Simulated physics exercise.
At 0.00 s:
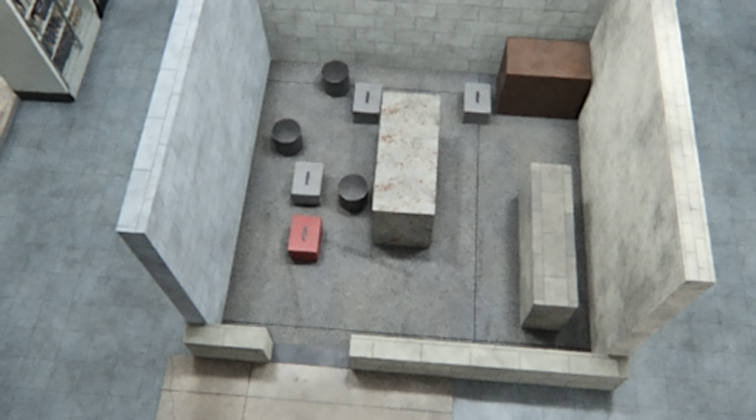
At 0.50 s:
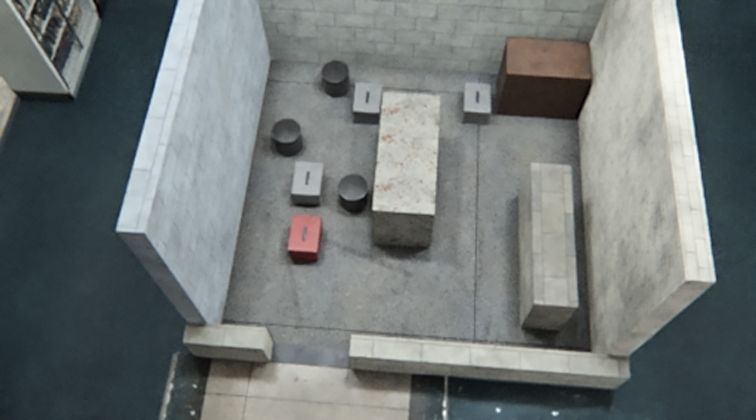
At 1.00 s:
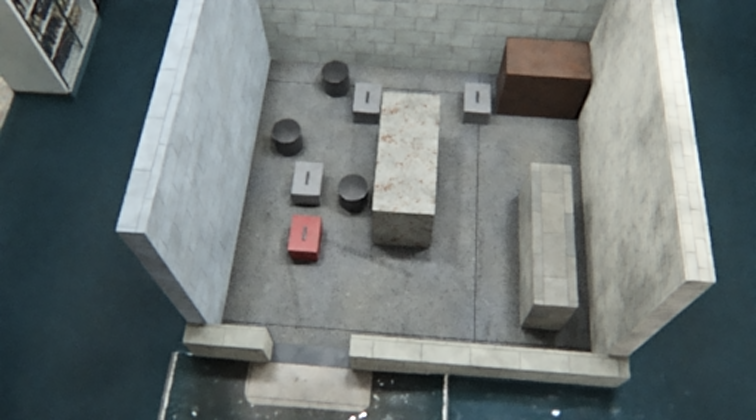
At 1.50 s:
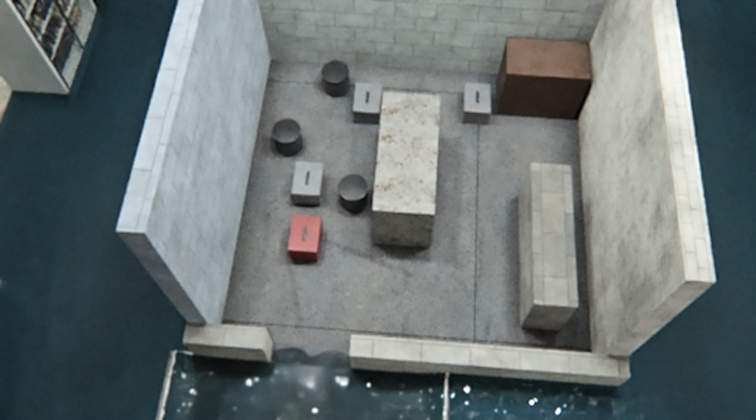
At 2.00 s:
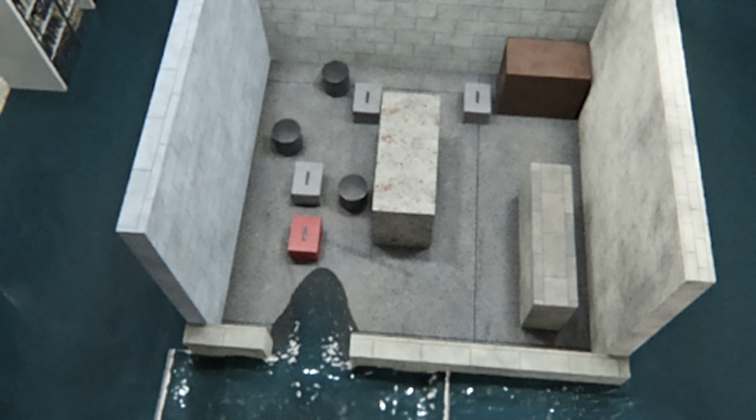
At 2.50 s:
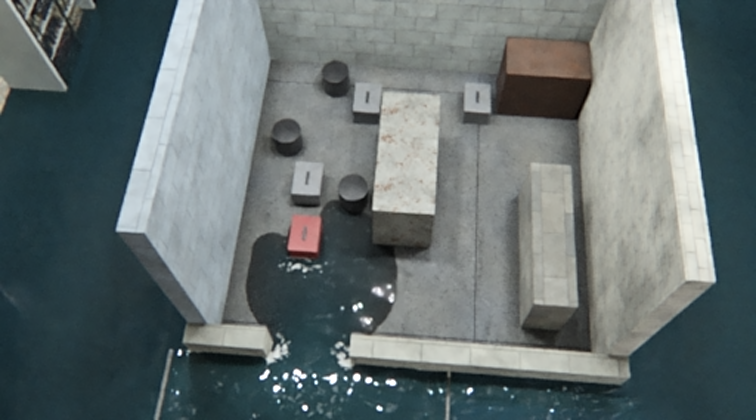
Ground-floor office with block walls, dark water spreading outside, then entering through the front gap and surrounding a still red box.
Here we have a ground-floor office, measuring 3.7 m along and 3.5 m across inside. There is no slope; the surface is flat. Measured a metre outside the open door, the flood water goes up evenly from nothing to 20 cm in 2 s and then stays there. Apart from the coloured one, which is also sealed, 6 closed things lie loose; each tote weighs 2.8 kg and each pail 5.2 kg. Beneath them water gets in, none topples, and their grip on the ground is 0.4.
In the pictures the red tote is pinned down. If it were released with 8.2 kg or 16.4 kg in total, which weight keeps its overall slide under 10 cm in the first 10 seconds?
Pick: None of them.
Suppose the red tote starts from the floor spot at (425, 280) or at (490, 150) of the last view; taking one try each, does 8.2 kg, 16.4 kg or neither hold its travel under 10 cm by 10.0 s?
Well, first only the heavy mass succeeds, and next only the heavy mass succeeds.
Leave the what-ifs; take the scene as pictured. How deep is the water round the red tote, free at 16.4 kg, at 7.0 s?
Something like 6 centimetres.
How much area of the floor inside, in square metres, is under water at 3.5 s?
I'd estimate close to 4.5 m2.
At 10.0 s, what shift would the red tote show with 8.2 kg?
I'd put it at roughly 200 cm.
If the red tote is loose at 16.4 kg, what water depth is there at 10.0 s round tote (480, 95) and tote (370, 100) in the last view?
I'd put it at 6 cm and 6 cm respectively.
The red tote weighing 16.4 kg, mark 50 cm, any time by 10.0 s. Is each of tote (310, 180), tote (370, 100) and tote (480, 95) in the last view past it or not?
Not exceeded, Exceeded, Exceeded, in that order.
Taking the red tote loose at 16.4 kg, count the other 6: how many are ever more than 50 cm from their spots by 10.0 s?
By my count, 5.
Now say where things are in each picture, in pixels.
In the first frame, the red tote at (305, 233), on the bottom; 0.0 m2 under water; 0 of 7 have shifted.
In the second frame, the red tote at (305, 233) rests on the ground; 0.0 m2 under water; 0 of 7 have shifted.
In the third frame, the red tote at (305, 233) rests on the ground; water covers 0.0 m2; 0 of 7 have shifted.
In the fourth frame, the red tote at (305, 233), on the bottom; 0.0 m2 under water; 0 of 7 have shifted.
In the fifth frame, the red tote at (305, 233) rests on the ground; water covers 0.4 m2; 0 of 7 have shifted.
In the sixth frame, the red tote at (305, 233), on the bottom; water covers 1.6 m2; 0 of 7 have shifted.
After 3.5 s the red tote would be 55 cm from its start with 8.2 kg and 16 cm from its start with 16.4 kg; 5 cm of water round it then.
After 4.5 s the red tote would be 96 cm from its start with 8.2 kg and 21 cm from its start with 16.4 kg; 4 cm of water round it then.
After 7.0 s the red tote would be 155 cm from its start with 8.2 kg and 21 cm from its start with 16.4 kg; 6 cm of water round it then.
After 10.0 s the red tote would be 199 cm from its start with 8.2 kg and 21 cm from its start with 16.4 kg; 9 cm of water round it then.
